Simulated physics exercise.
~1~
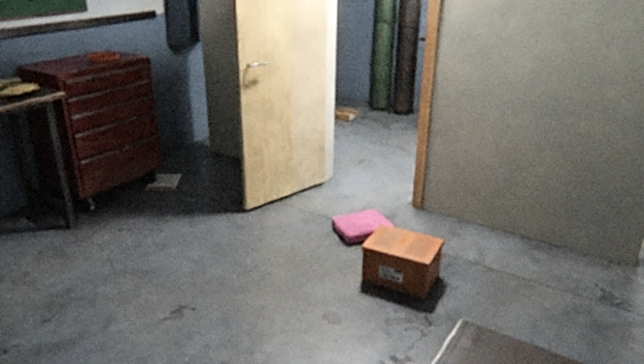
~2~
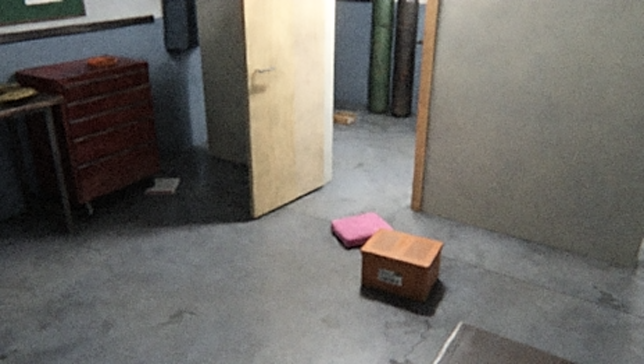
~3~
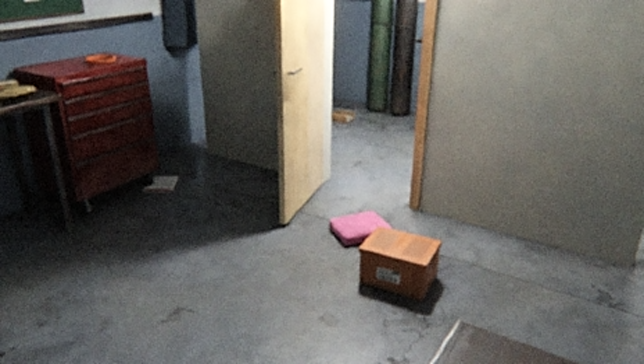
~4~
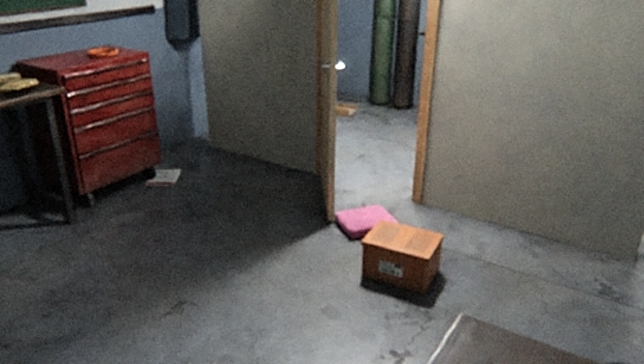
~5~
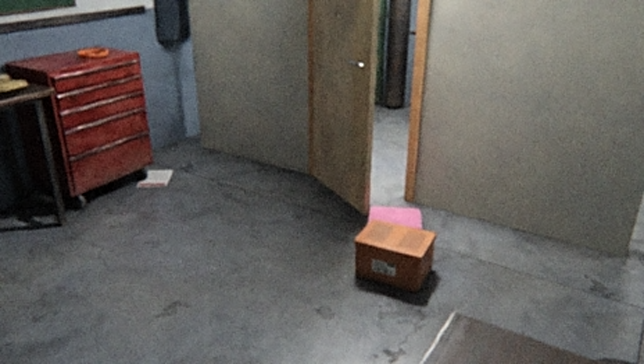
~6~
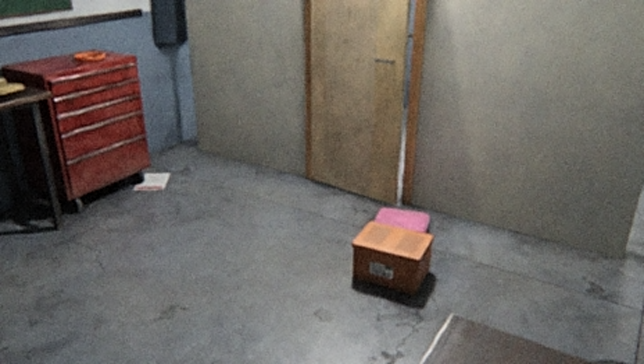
A room with a grey concrete floor is seen from slightly above by a gently swaying camera. A red drawer cabinet stands beside a table at left, a pale wooden door hangs open near the middle, and a pink cushion lies just behind an orange box in front of the doorway. The door swings away from the cabinet toward its frame, with nobody in view pushing it. As it nears the opening, the pink cushion slides to the right behind the box. The door ends at its frame, with the cushion shifted and the box still in place.
